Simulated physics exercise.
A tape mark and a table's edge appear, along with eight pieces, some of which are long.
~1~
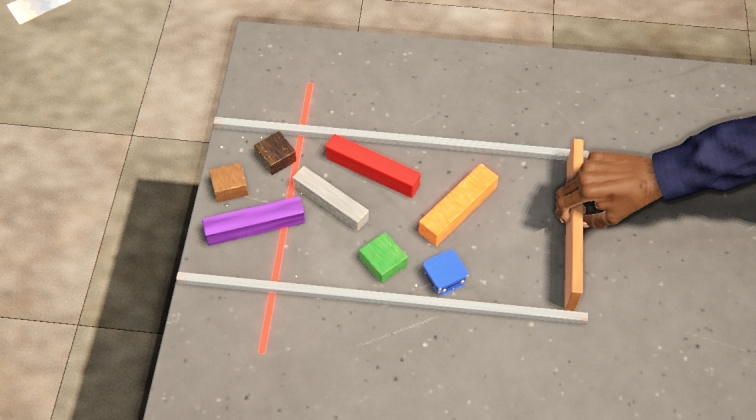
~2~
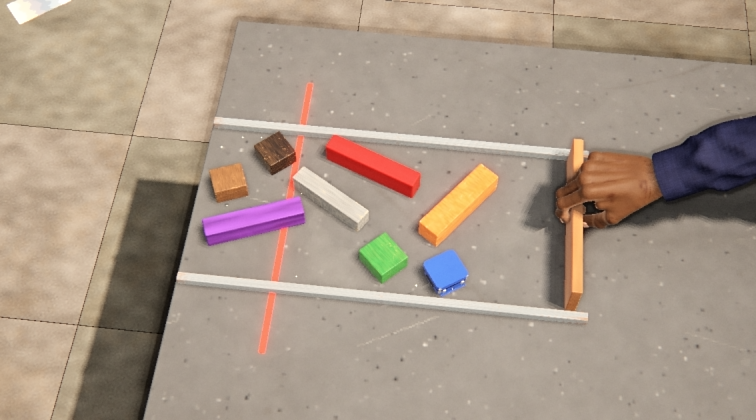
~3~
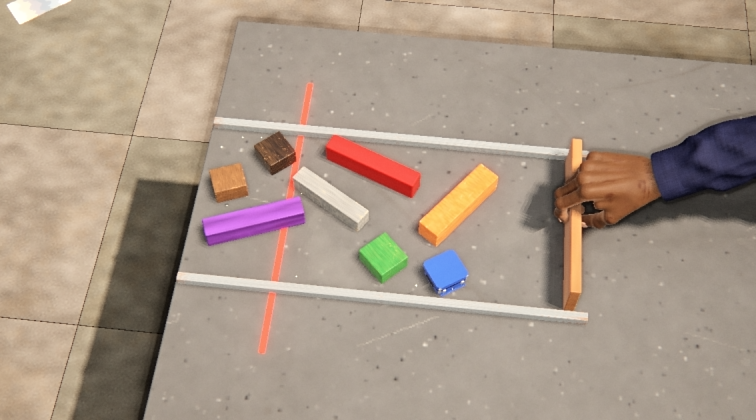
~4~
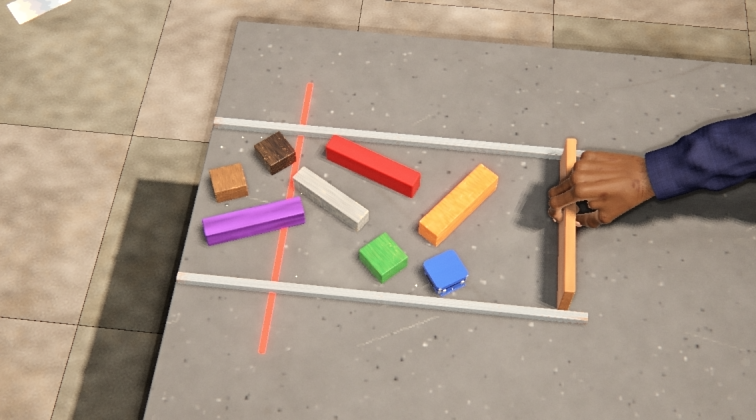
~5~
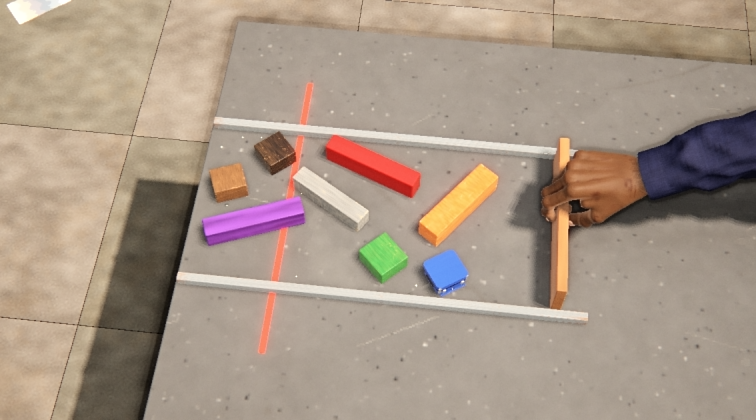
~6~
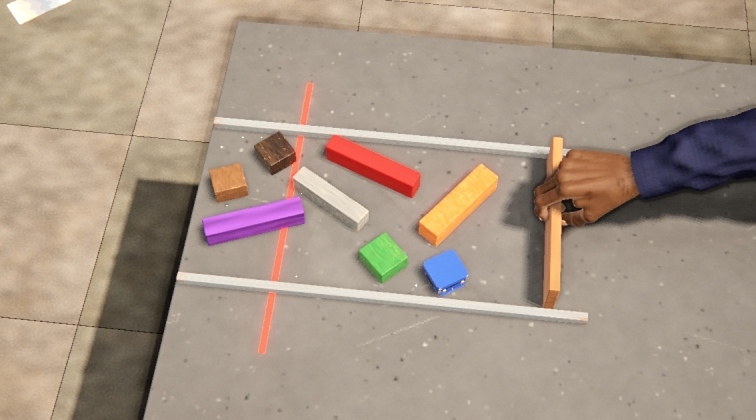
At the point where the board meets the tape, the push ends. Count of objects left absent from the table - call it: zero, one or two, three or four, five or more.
My call is one or two.
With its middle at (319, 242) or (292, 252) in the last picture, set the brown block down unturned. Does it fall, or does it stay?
Taken in order, it keeps its place and then keeps its place.
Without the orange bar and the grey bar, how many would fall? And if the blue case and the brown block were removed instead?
Tally per try: 0 / 0.
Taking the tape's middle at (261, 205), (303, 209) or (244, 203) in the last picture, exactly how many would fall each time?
Going through them in order, you'd see 3, 0 and 5.
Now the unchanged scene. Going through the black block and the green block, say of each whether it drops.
Once it all settles, the black block ends up below; as for the green block, it is still up.
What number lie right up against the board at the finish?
The number is 2.
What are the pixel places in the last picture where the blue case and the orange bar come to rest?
Near (255, 259) and (278, 190).
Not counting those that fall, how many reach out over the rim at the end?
The overhang total is 4.
Soon after, none off yet; brown block at rest near (229, 183); purple stick at rest near (254, 221); black block at rest near (276, 153).
In the end, the number that fall off is one or two; gone, black block.
